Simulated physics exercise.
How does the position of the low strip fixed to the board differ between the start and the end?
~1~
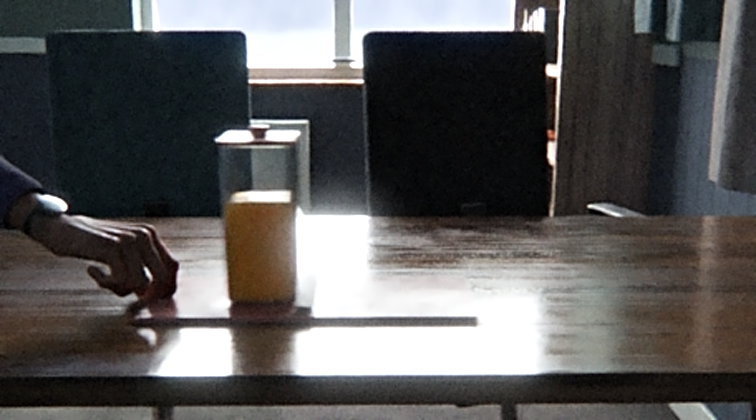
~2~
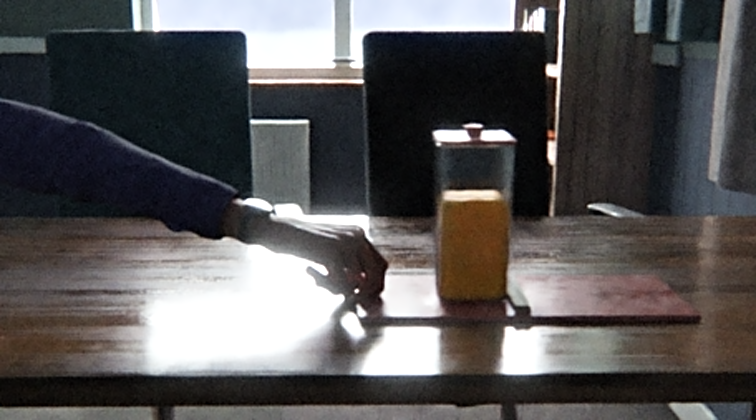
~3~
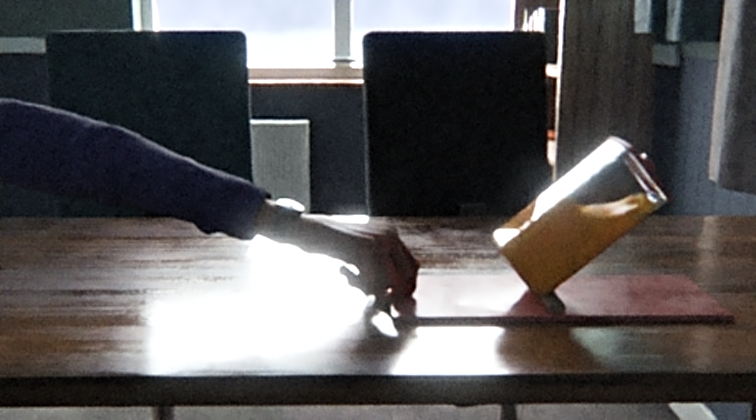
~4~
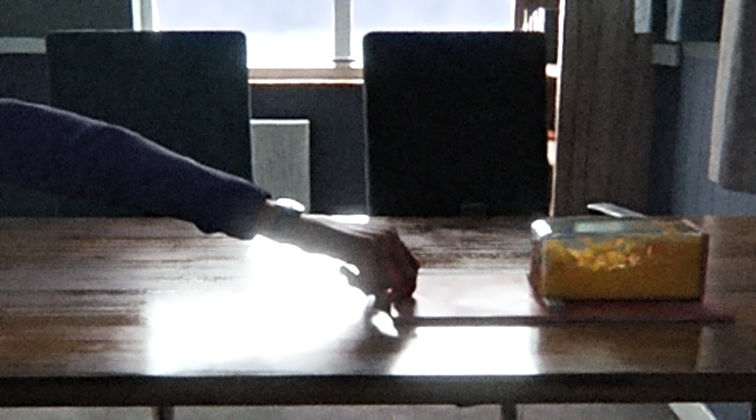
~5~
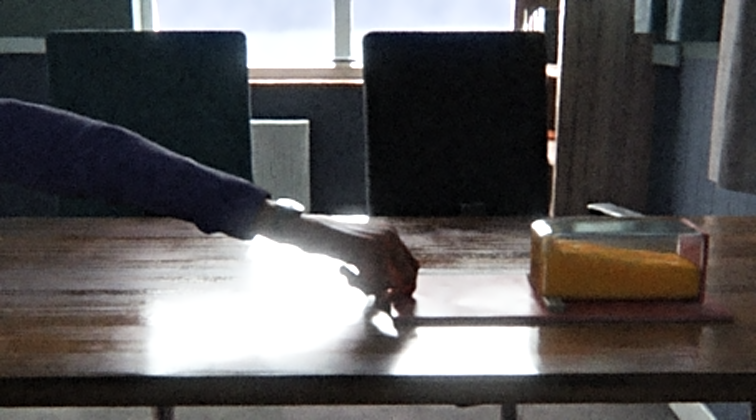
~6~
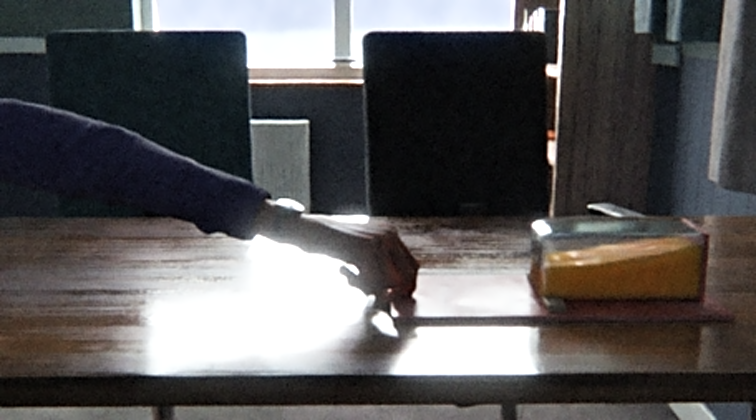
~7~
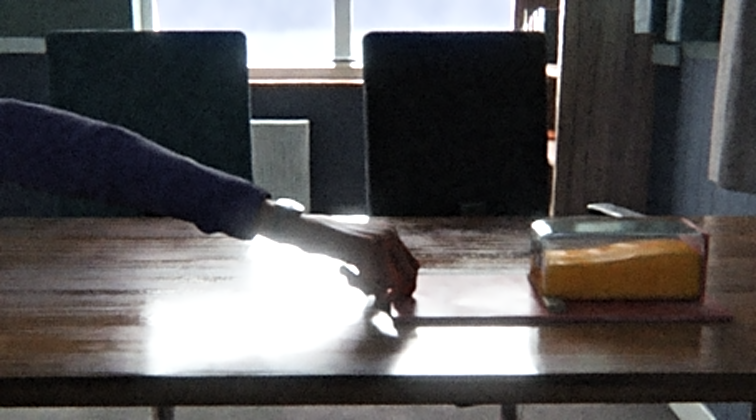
At the start the strip is left of the middle of the view, at the foot of the standing container. By the end it has moved with the board to the right of the middle, near the left end of the fallen container.
